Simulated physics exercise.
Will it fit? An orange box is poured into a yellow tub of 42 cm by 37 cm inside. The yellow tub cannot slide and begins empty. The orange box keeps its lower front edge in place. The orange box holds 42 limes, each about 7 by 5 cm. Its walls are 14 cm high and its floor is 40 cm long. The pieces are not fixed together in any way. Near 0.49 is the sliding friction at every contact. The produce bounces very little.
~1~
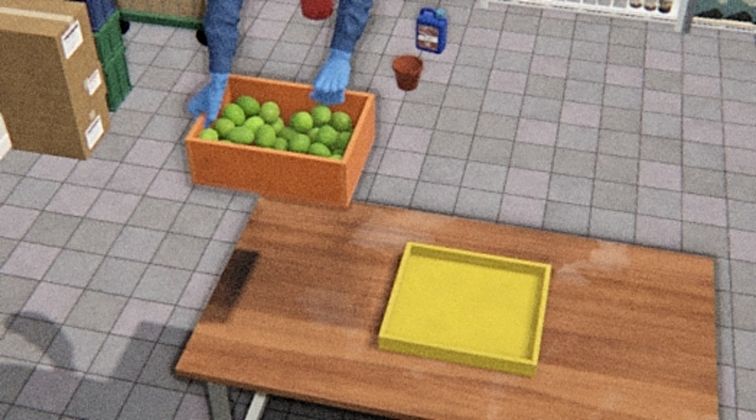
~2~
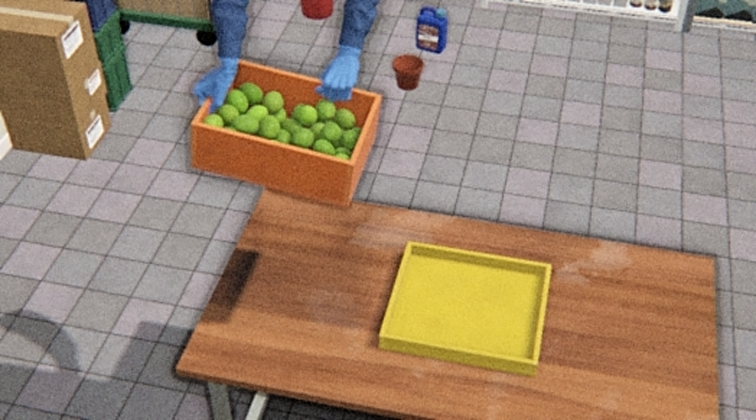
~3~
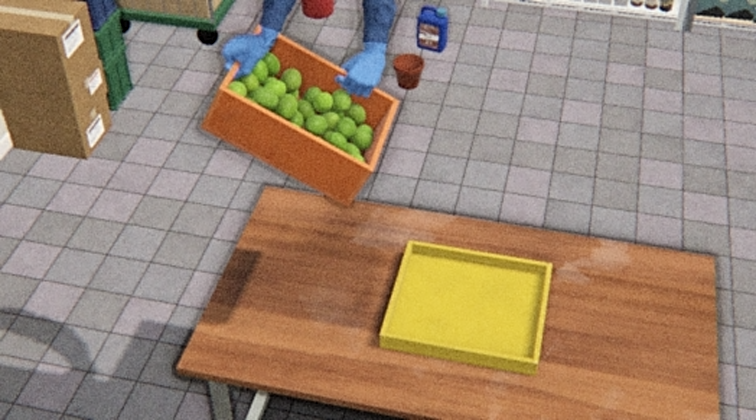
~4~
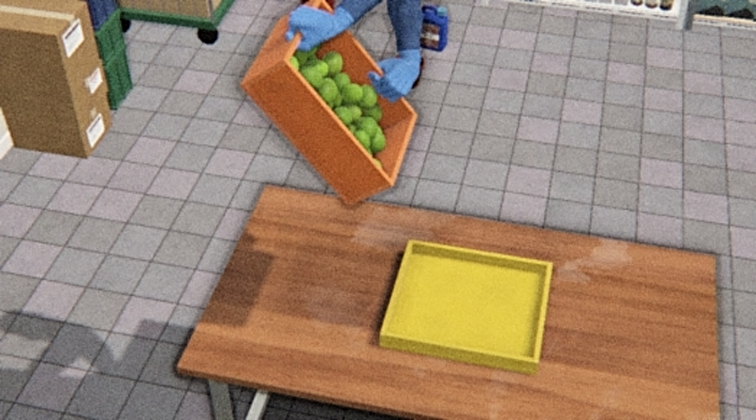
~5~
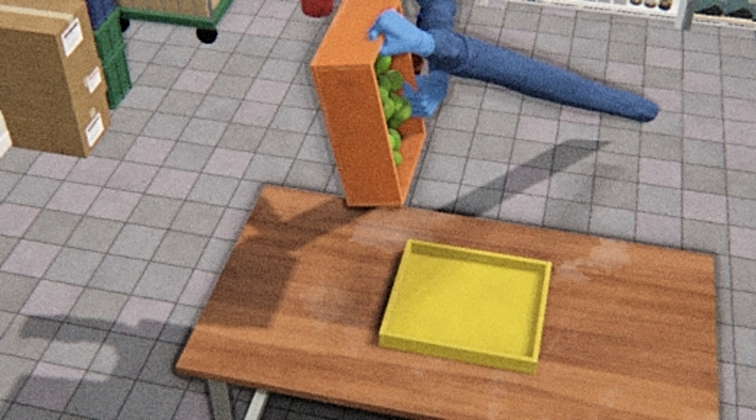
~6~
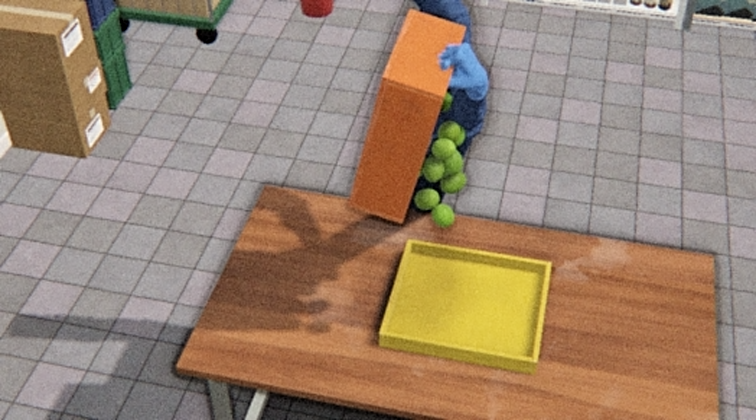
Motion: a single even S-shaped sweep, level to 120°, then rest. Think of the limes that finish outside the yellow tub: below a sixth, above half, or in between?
One sixth up to one half of them finish outside the yellow tub.
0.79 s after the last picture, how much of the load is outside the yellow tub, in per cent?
I'd say near 30 per cent at that moment.
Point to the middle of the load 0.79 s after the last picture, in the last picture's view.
About (511, 302).
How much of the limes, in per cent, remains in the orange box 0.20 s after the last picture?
Roughly 30 per cent of the load.
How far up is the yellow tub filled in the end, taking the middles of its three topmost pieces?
6 cm or thereabouts.
Then, 0.20 s after the last picture, tilt 119°; 12 still in the orange box, 8 in the yellow tub, 2 outside the yellow tub and 20 in the air.
Then, 0.45 s after the last picture, tilt 120°; 21 in the yellow tub, 12 outside the yellow tub and 9 in the air.
Then, 0.79 s after the last picture, tilt 120°; 29 in the yellow tub, 12 outside the yellow tub and 1 in the air.
Outcome (1.24 s after the last picture), 29 in the yellow tub and 13 outside the yellow tub. Asked share, 13 of 42, 31 per cent.
